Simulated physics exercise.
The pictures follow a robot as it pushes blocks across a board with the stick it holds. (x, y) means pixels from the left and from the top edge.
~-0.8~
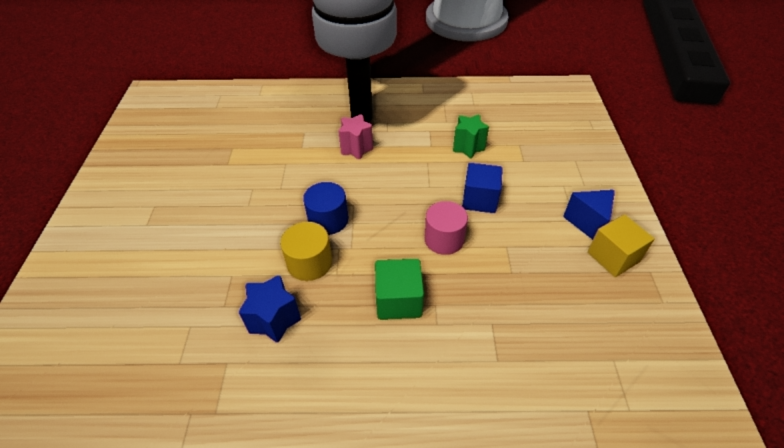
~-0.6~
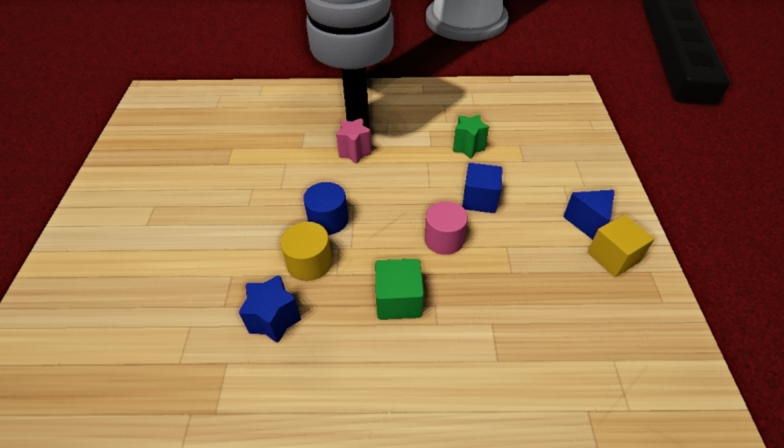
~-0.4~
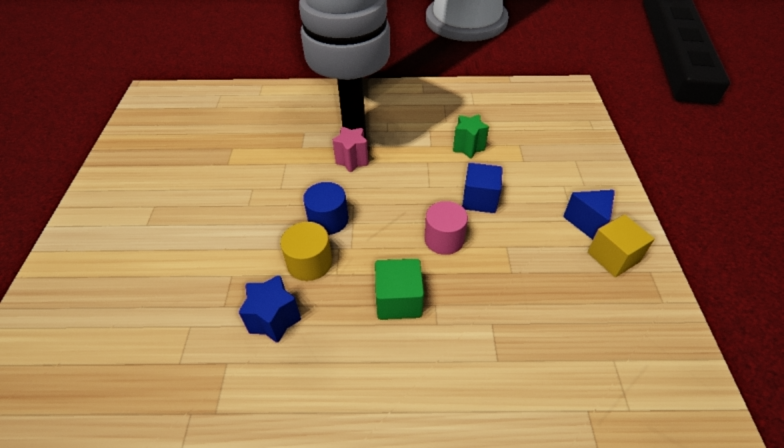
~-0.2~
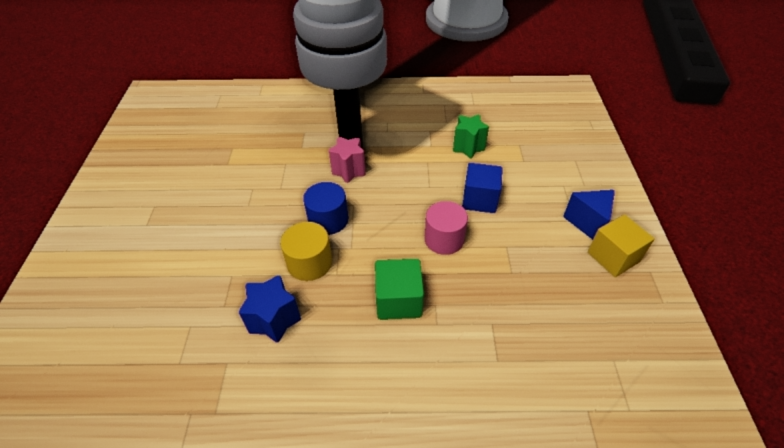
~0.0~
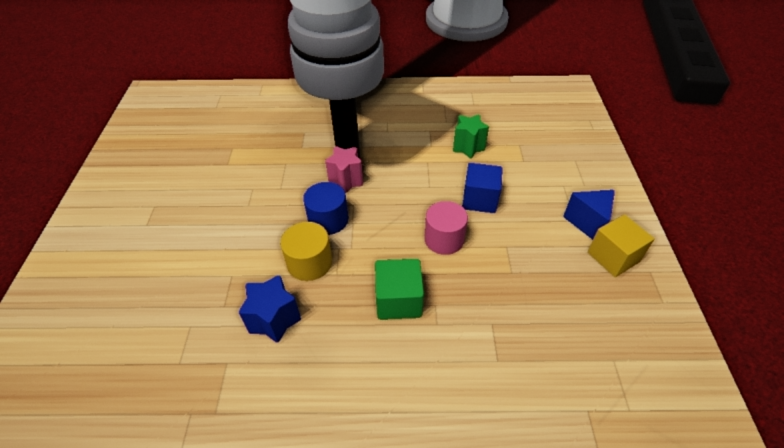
A robotic arm with a black stick slowly pushed the pink star a short way down the wooden board, drifting slightly left toward the blue cylinder, while the other colored blocks stayed still.
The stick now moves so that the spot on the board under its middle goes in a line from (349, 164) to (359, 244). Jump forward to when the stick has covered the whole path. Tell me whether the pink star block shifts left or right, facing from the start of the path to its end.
Pushed right.
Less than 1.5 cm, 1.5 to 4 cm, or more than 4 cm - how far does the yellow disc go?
It's set to move 1.5-4 cm.
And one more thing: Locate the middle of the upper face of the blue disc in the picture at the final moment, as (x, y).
It sits at (294, 224).
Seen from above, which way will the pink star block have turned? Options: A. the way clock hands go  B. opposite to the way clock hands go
My pick is A.
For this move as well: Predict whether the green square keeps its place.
The green square will stay where it is.
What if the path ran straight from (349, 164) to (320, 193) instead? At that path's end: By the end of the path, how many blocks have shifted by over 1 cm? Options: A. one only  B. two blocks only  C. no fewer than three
B: Two blocks only.
What follows on the original path. One third of the way, stick at (351, 182); blue disc at (320, 203); pink star block at (346, 183).
Two thirds of the way, stick at (354, 209); blue star block at (264, 302); yellow disc at (287, 258); blue disc at (301, 222); pink star block at (338, 213), turned 35° clockwise.
At the end, stick at (359, 238); blue star block at (264, 304); yellow disc at (280, 261); blue disc at (294, 224); pink star block at (327, 238), turned 80° clockwise; green square in place.
